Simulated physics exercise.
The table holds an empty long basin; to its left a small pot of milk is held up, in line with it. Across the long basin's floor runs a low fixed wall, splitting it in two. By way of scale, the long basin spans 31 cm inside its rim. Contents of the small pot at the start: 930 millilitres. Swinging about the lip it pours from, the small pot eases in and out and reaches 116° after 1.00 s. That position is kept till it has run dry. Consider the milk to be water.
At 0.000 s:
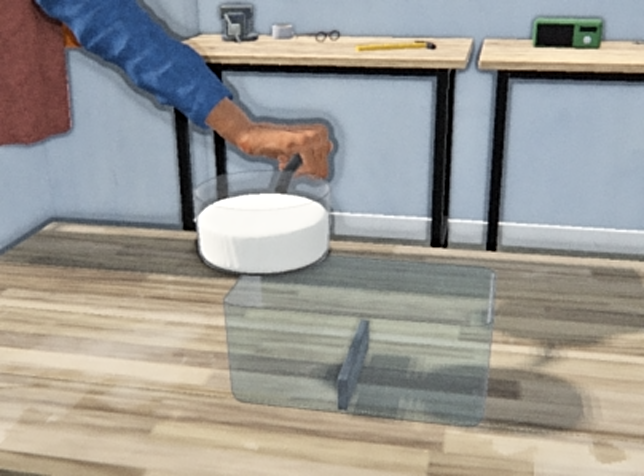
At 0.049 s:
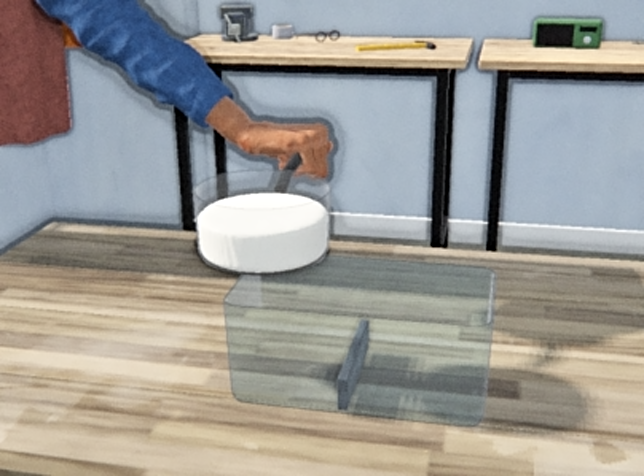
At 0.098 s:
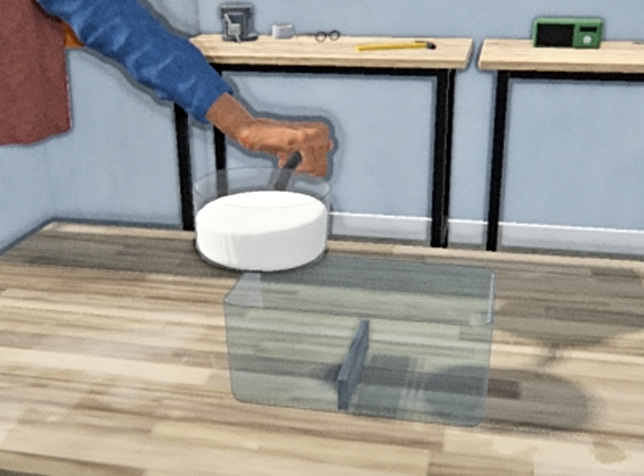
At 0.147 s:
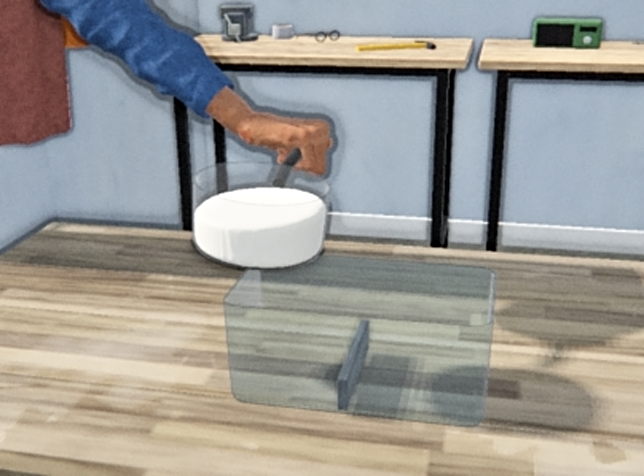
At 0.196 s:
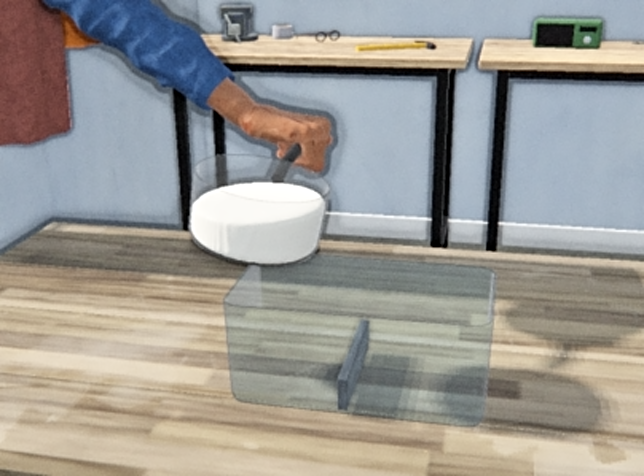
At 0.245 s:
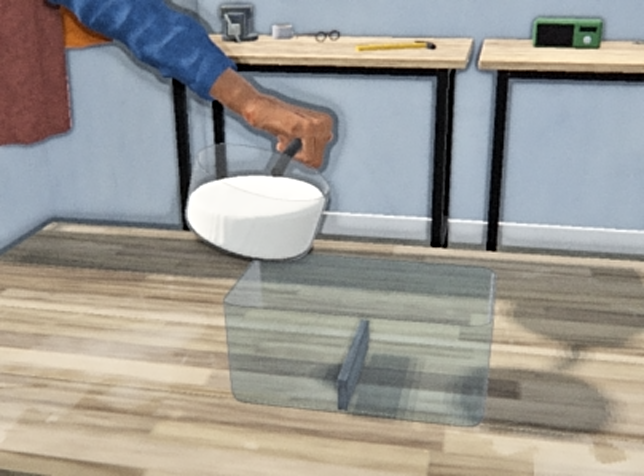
A small clear pot of milk, gripped by a hand from behind, tilted slowly and slightly to the right above a wooden table, beside an empty see-through basin with a low dividing wall.
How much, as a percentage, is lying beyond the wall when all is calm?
Around 84 per cent lies beyond the wall.
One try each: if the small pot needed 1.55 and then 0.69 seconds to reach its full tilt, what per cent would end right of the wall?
In order, 90 and 65 per cent.
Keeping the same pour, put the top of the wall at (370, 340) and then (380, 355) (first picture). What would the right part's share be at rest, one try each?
85 per cent first, 70 per cent second.
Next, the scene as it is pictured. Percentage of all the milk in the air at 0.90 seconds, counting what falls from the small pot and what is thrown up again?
Around 18 percent of it is airborne.
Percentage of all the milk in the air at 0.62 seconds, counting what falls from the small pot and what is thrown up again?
About 38 per cent.
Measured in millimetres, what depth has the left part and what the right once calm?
Left about 6 mm, right about 30 mm.
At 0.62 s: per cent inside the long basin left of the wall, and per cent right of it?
About 0 left, 3 right.
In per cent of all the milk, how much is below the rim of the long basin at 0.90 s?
About 76 per cent.
After 0.62 s the tilt is 80° and 59 per cent is still to pour, 0 is left of the wall and 3 right of it.
After 0.90 s the tilt is 113° and 6 per cent is still to pour, 1 is left of the wall and 75 right of it.
After 1.19 s the tilt is 116° and 0 per cent is still to pour, 11 is left of the wall and 85 right of it.
After 1.50 s the tilt is 116° and 0 per cent is still to pour, 12 is left of the wall and 84 right of it.
In the end 12 per cent lies left of the wall, 84 right of it and 4 outside.
